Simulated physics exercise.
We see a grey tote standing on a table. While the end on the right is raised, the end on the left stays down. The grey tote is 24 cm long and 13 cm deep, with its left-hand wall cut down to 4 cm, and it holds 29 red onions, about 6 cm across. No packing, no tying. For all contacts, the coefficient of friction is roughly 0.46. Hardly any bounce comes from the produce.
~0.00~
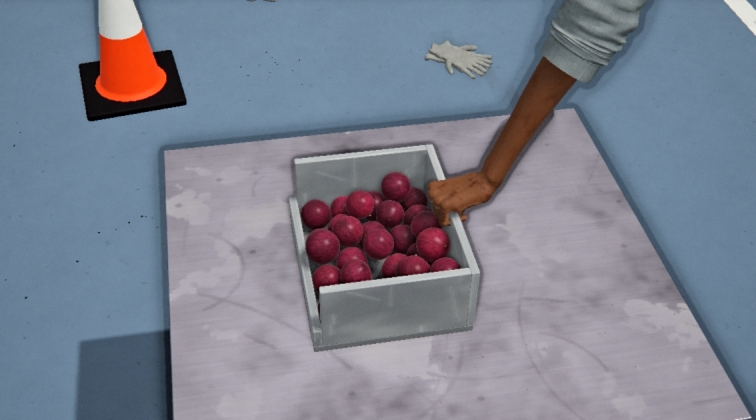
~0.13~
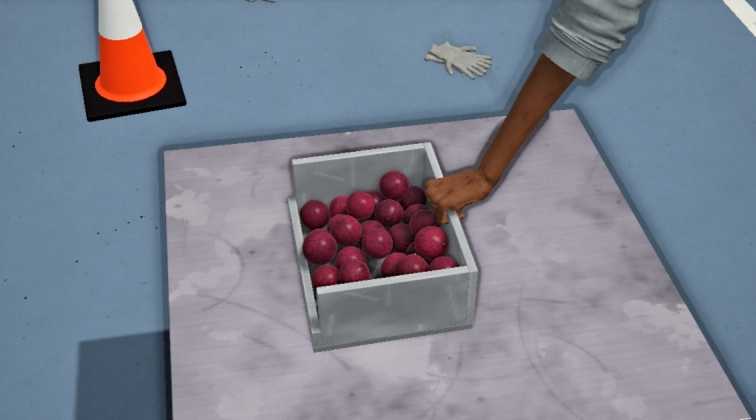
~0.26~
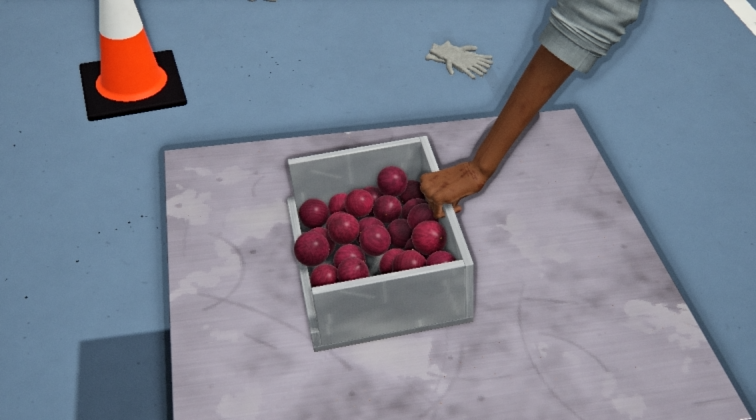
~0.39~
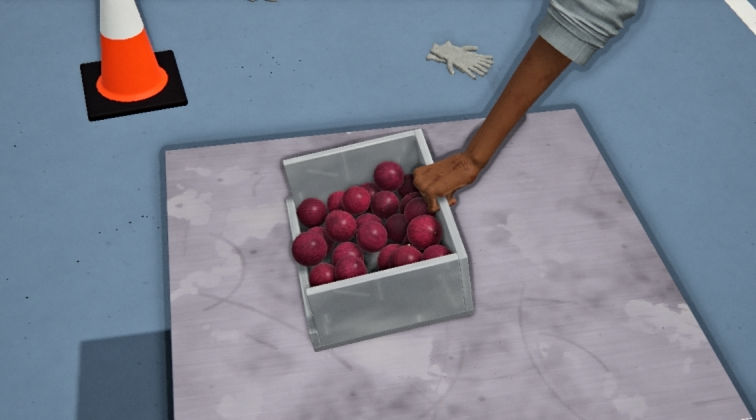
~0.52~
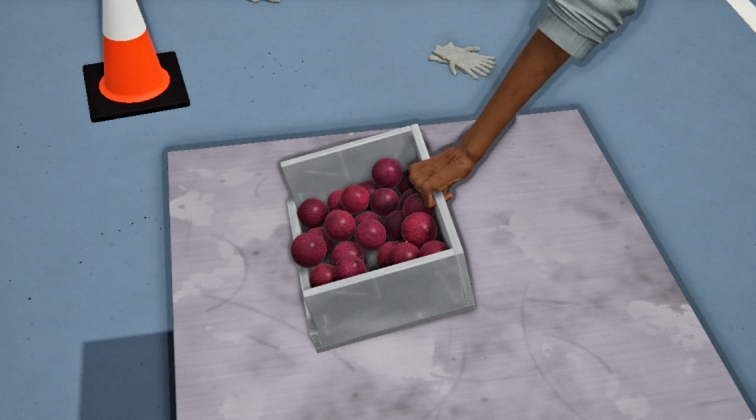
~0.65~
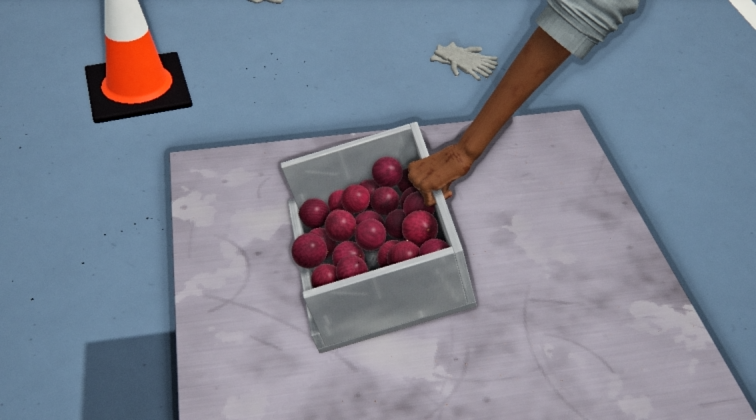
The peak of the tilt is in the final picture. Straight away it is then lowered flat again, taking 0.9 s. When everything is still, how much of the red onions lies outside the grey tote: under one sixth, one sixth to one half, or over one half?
Under one sixth.
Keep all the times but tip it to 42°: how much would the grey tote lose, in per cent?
In that case grey tote 30 per cent.
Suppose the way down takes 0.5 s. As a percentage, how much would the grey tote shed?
That would cost the grey tote 0 per cent of its load.
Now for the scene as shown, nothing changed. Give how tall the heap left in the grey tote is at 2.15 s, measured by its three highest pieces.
That is close to 10 centimetres.
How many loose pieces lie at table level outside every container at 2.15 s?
Piece count: Roughly 0.
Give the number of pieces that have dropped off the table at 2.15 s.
That count sits near 0.
After 0.89 s, tilt 12°; 0 of 29 out of the grey tote.
After 1.19 s, tilt 5°; 0 of 29 out of the grey tote.
After 1.61 s, tilt 0°; 0 of 29 out of the grey tote.
When it is over (at 2.15 s), 0 of 29 out of the grey tote. Asked share, 0 of 29, 0 per cent.
